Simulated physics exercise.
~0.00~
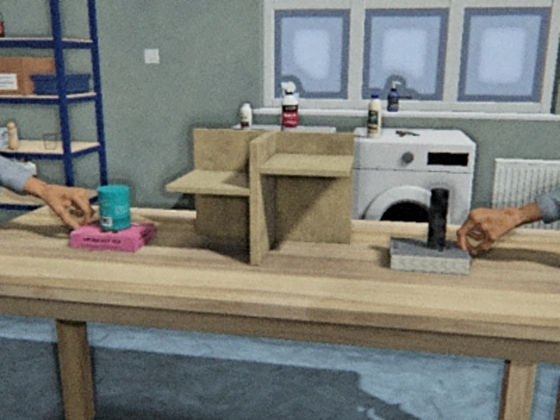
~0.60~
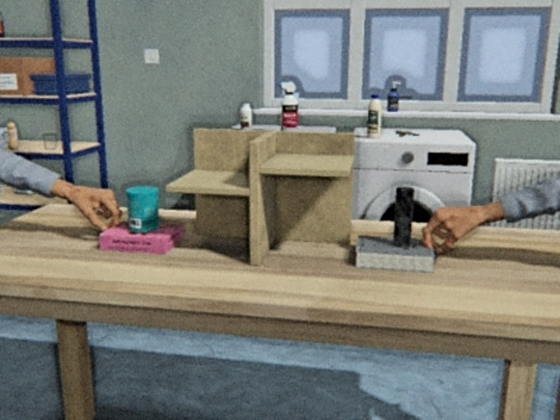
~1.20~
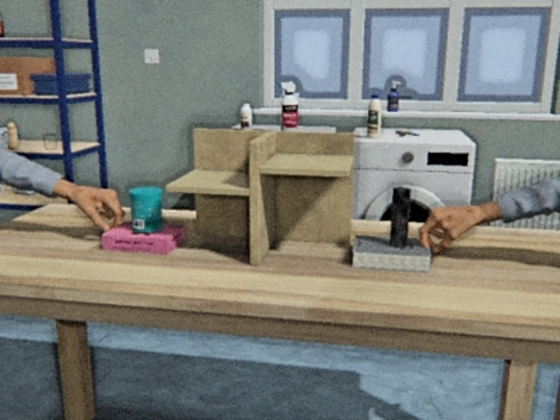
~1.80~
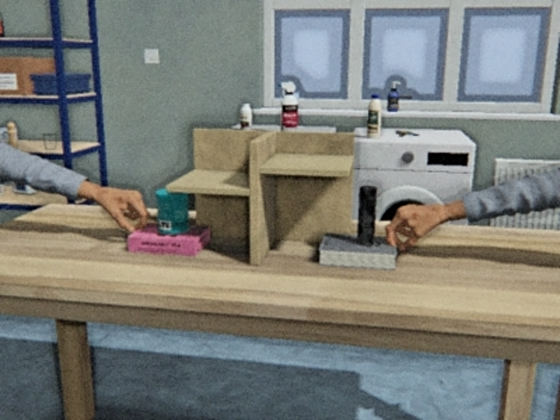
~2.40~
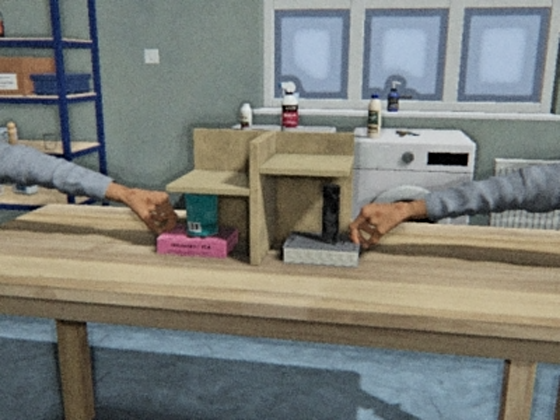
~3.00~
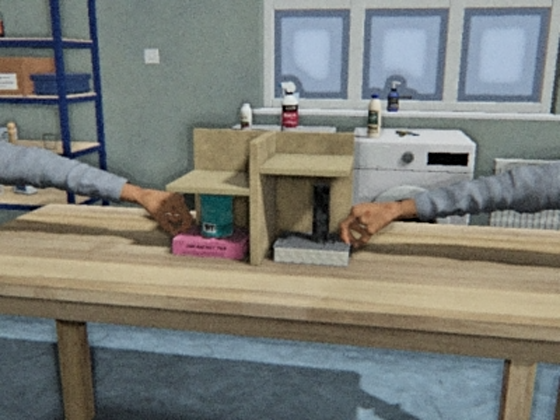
The video shows two hands sliding a pink box carrying a turquoise pot rightward and a grey book carrying a black candle leftward across a wooden table, until both pot and candle sit upright beneath the low shelves of a central wooden unit.
